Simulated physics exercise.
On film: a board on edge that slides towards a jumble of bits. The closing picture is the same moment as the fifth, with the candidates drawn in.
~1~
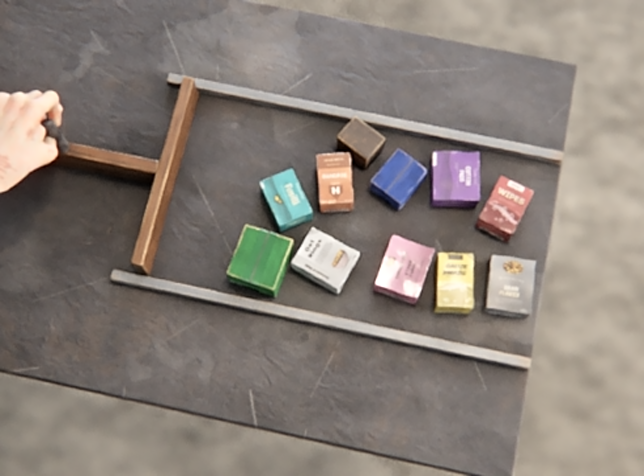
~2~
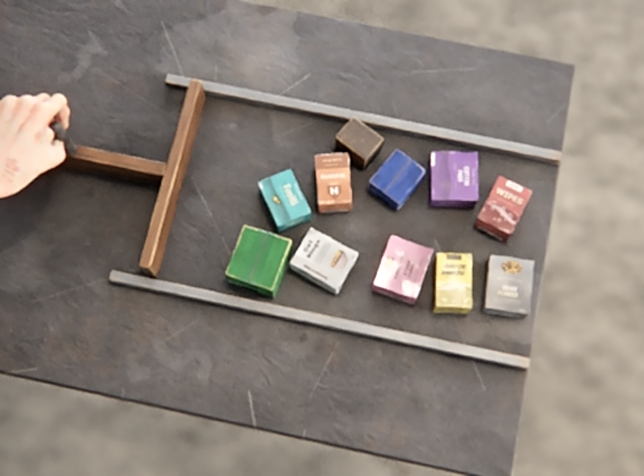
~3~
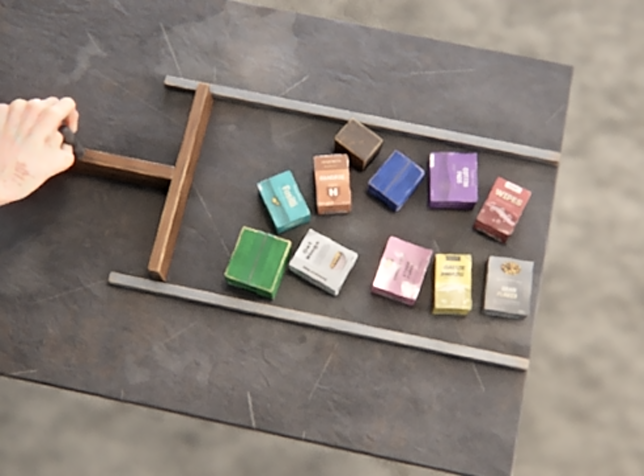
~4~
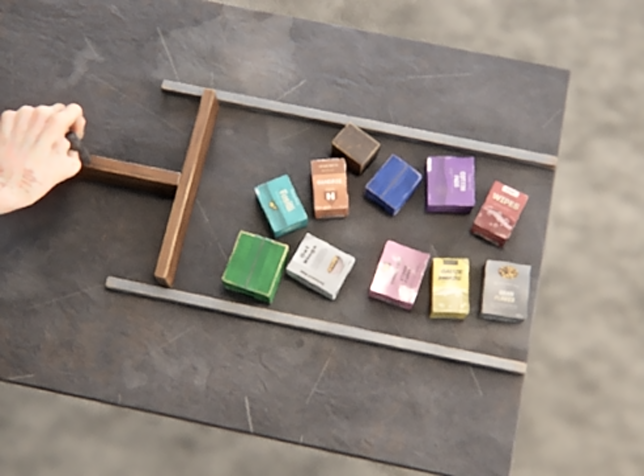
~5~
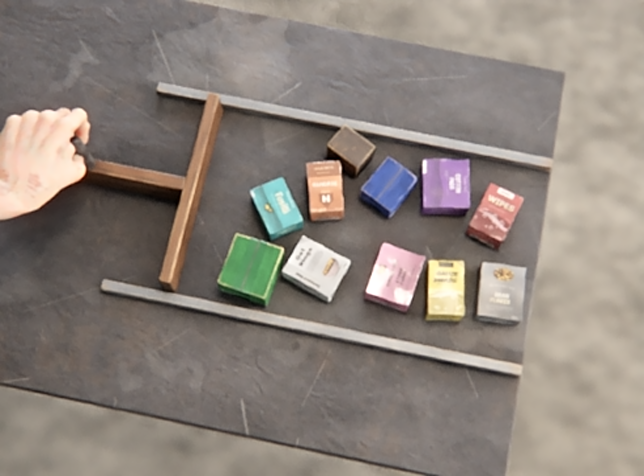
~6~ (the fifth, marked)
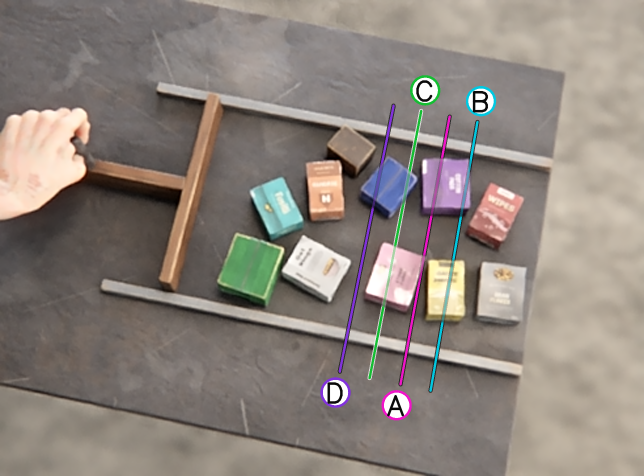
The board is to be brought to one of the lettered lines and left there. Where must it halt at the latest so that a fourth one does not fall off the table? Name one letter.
C is the last line within the limit.
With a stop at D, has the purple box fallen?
By then, no.
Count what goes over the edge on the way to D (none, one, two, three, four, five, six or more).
In all, one.
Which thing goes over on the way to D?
The grey box.
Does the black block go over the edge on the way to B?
No.
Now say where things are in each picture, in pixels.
The first picture shows orange box (335, 183); yellow box (453, 283); white packet (325, 261).
The second picture shows board (171, 171); turquoise packet (285, 201).
The third picture shows board (179, 174); blue box (396, 182).
The fourth picture shows board (186, 180); pink packet (399, 275).
The fifth picture shows board (190, 185); green box (251, 269); black block (351, 151); orange box (325, 192).
On the copy, A at (426, 245); B at (455, 251); C at (396, 239); D at (368, 233).
On C. First, board (265, 200); green box (282, 275); white packet (338, 268).
Then, board (340, 215); grey box (545, 304); yellow box (503, 304).
Finally, board (394, 226); yellow box over the edge; grey box over the edge; two fallen.
By contrast, A drops four; B drops five; D is within the limit but short.
